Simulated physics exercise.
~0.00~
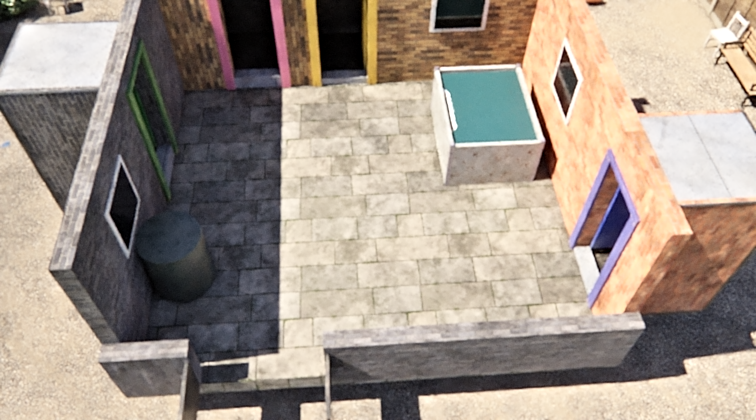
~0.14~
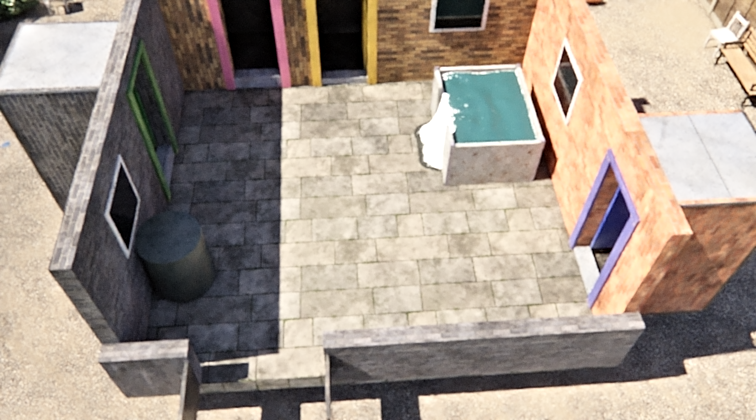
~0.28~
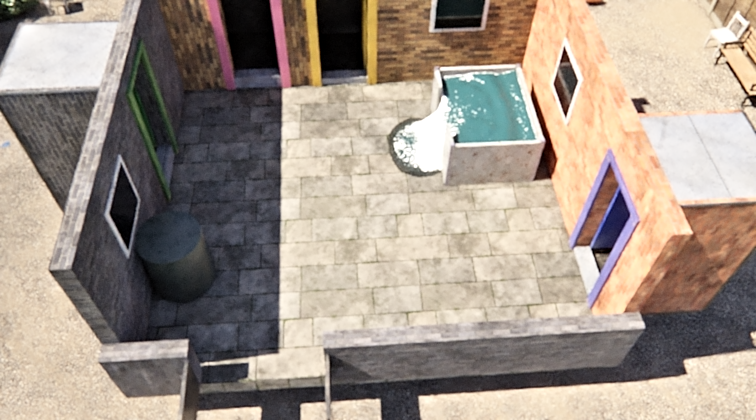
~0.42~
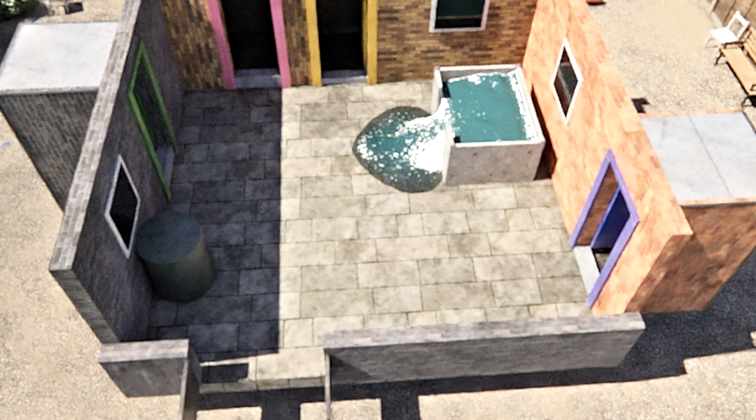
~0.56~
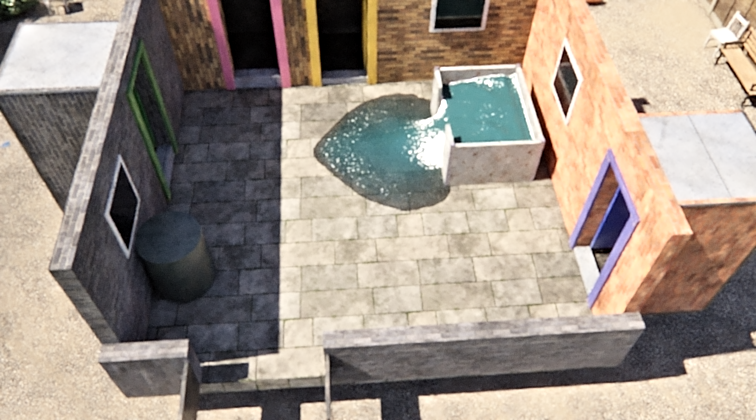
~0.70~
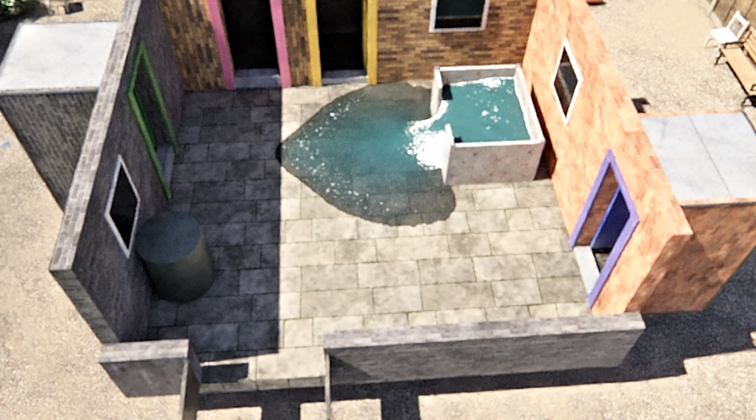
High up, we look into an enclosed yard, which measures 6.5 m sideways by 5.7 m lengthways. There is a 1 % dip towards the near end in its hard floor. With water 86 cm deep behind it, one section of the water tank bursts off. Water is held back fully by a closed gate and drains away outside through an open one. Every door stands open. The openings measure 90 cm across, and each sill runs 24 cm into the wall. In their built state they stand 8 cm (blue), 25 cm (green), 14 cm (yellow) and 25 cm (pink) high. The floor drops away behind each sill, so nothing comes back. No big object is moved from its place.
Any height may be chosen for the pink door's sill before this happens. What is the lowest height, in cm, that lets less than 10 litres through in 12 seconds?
About 11 cm.
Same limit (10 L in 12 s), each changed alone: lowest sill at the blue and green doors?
You'd want about 7.0 centimetres at blue and about 19 centimetres at green.
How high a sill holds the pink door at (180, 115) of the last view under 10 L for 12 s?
You'd want it roughly 28 cm high.
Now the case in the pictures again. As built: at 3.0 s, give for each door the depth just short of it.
At the blue door the depth is 0 cm, at green 20 cm, at yellow 9 cm and at pink 8 cm.
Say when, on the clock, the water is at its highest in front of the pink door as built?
Around 3.8 s.
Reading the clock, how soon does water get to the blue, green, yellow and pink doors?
Blue at 8.0 seconds, green at 1.2 seconds, yellow at 0.8 seconds, pink at 1.2 seconds.
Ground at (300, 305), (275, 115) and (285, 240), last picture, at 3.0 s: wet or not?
In the order asked: Soaked, soaked, soaked.
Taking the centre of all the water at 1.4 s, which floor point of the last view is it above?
Around (407, 146).
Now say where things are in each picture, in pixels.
The first picture shows the water tank at (486, 107) is whole and still, 86 cm deep; the pink door at (252, 45) is dry.
In the second picture, the front is at (423, 161), 0.4 m from the gap at (442, 133); 0.3 m2 of floor is wet, 86 cm left at the back.
In the third picture, the gap is at (442, 133), the front 0.8 m out at (395, 155); the back of the water tank holds 79 cm.
In the fourth picture, the front is at (357, 152), 1.5 m from the gap at (442, 134); 2.1 m2 of floor is wet, 73 cm left at the back.
In the fifth picture, the gap is at (442, 134), the front 2.2 m out at (320, 156); the back of the water tank holds 72 cm.
In the sixth picture, the gap is at (442, 134), the front 2.8 m out at (282, 157); the back of the water tank holds 69 cm; 1.4 m in a straight line remain to the pink door at (252, 45).
After 1.4 s water covers 50 % of the floor, deepest (34 cm) near (431, 146); 11 cm at the pink door, 0 litres in over its 25 cm sill.
After 3.0 s water covers 60 % of the floor, deepest (28 cm) near (222, 105); 8 cm at the pink door, 0 litres in over its 25 cm sill.
After 12.0 s water covers 95 % of the floor, deepest (11 cm) near (577, 344); 3 cm at the pink door, 0 litres in over its 25 cm sill.
At the pink door as built, the water arrived by 1.2 s and peaked near 15 cm at 3.8 s.
With a sill of 10 cm, 14 litres would have come in within the 12 s; with 13.5 cm, 4 litres. So under 10 litres takes about 11 cm.
